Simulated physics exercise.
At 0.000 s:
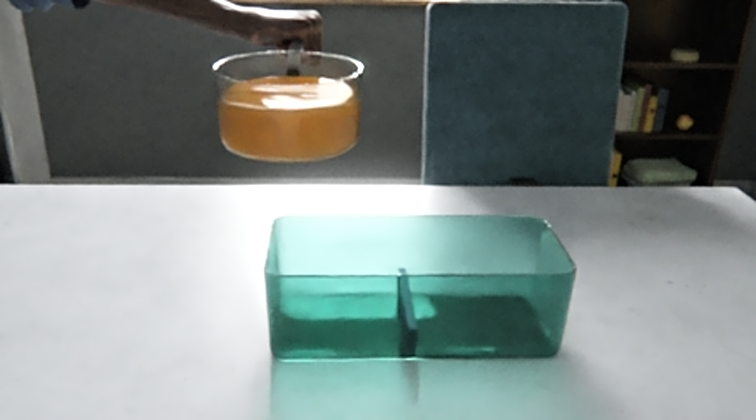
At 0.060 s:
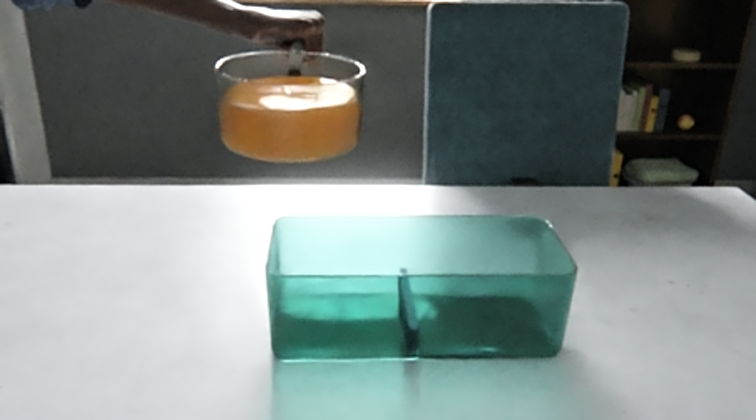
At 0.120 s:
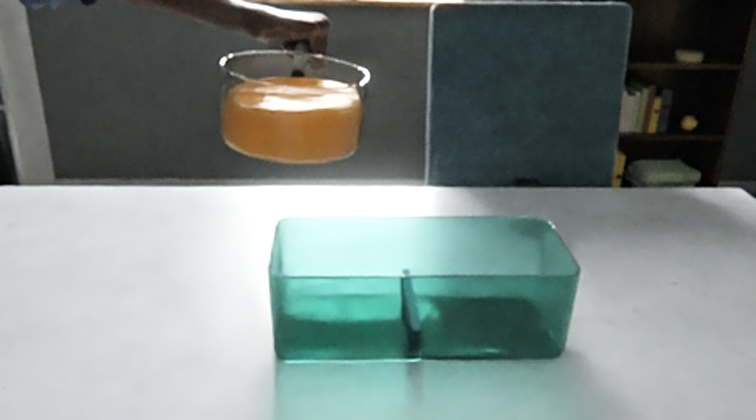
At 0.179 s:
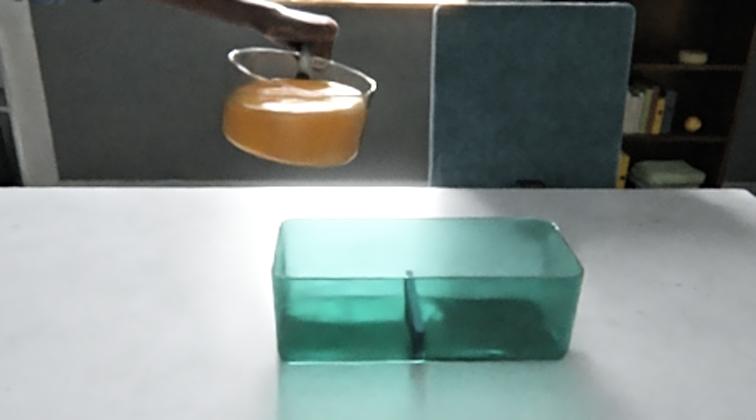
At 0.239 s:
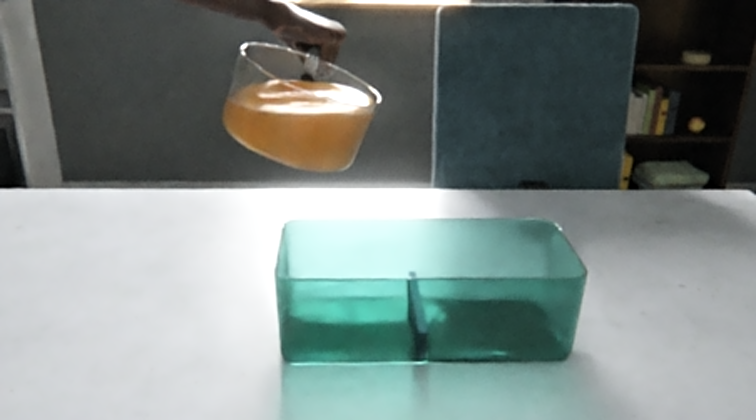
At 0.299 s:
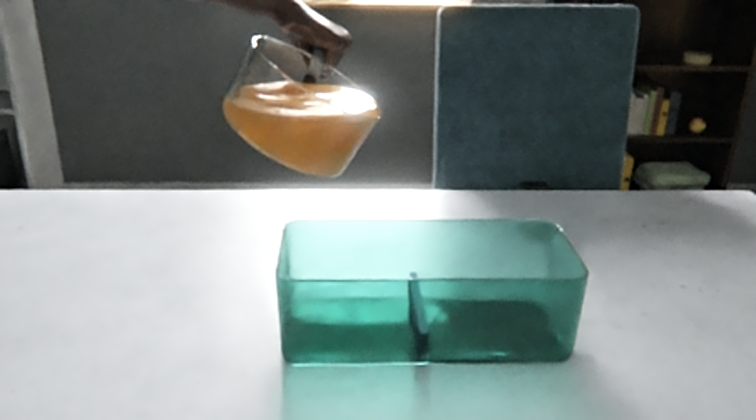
A hand held a clear round pot of orange juice above an empty green divided basin on a table, then tilted it gradually to the right until the juice reached the rim.
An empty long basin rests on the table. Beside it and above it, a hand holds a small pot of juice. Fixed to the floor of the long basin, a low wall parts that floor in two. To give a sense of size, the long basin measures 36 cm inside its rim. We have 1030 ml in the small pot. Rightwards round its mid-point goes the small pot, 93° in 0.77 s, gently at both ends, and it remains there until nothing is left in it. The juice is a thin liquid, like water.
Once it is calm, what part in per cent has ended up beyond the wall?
About 55 per cent ends up there.
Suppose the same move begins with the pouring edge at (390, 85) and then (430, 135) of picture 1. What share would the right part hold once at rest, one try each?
Respectively 80 and 90 %.
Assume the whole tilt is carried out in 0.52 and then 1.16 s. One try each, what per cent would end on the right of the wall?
The first try gives around 50 percent, the second around 60 percent.
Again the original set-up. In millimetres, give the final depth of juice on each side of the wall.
Left part about 18 mm deep, right part about 20 mm deep.
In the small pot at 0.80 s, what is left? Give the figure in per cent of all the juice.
I reckon near 16 per cent still sits there.
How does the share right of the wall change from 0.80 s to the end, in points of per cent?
There is a rise of about 2.
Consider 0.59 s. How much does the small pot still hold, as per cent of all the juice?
Portion remaining: Approx. 46 per cent.
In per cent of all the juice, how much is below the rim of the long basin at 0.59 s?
Near 12 in a hundred.
After 0.59 s the tilt is 81° and 45 per cent is still to pour, 3 is left of the wall and 10 right of it.
After 0.80 s the tilt is 93° and 16 per cent is still to pour, 20 is left of the wall and 53 right of it.
After 1.03 s the tilt is 93° and 5 per cent is still to pour, 36 is left of the wall and 54 right of it.
After 1.27 s the tilt is 93° and 2 per cent is still to pour, 42 is left of the wall and 54 right of it.
In the end 44 per cent lies left of the wall, 55 right of it and 1 outside.
